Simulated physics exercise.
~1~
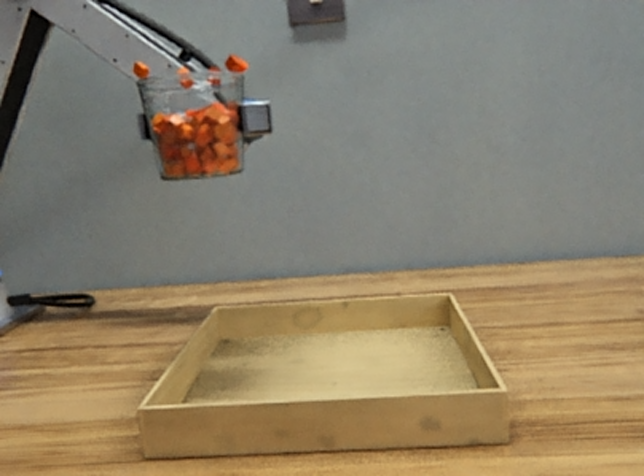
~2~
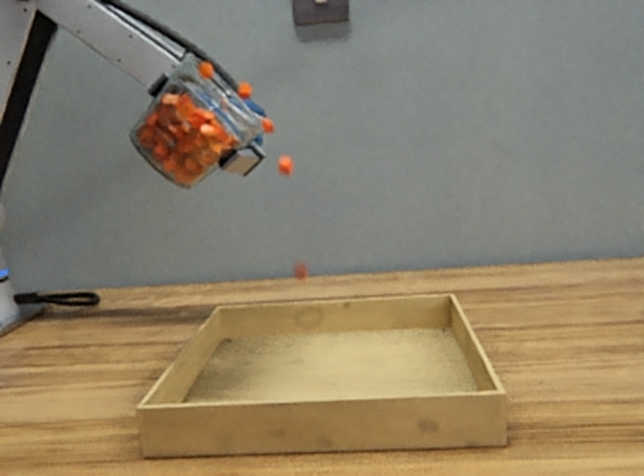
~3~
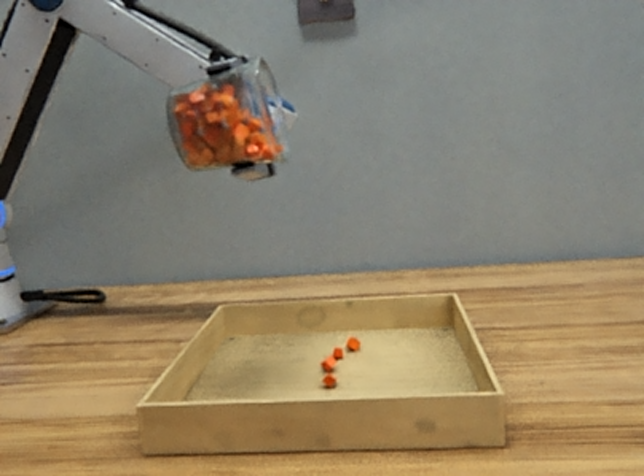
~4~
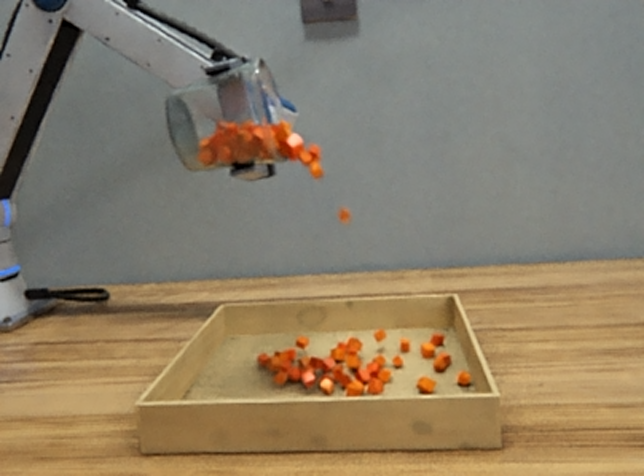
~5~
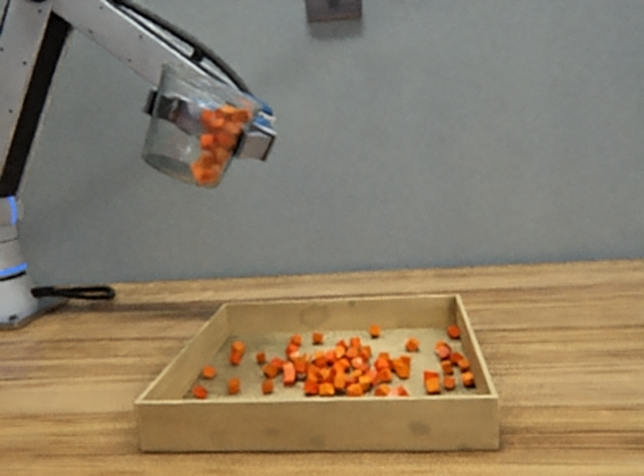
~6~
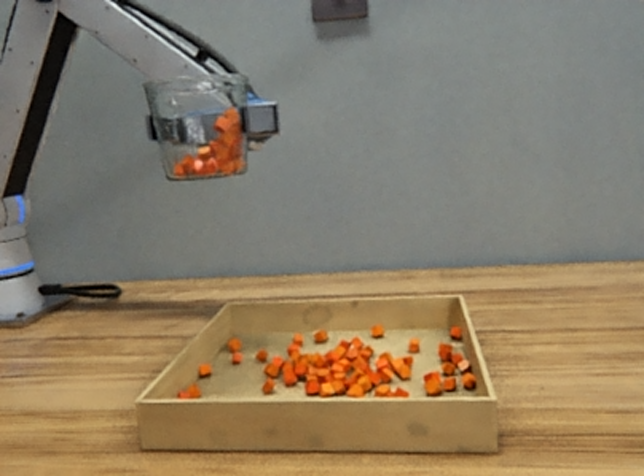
Above a wooden tabletop, a robot arm tipping a clear beaker of orange vegetable dice into a shallow tray, then righting it partly full.
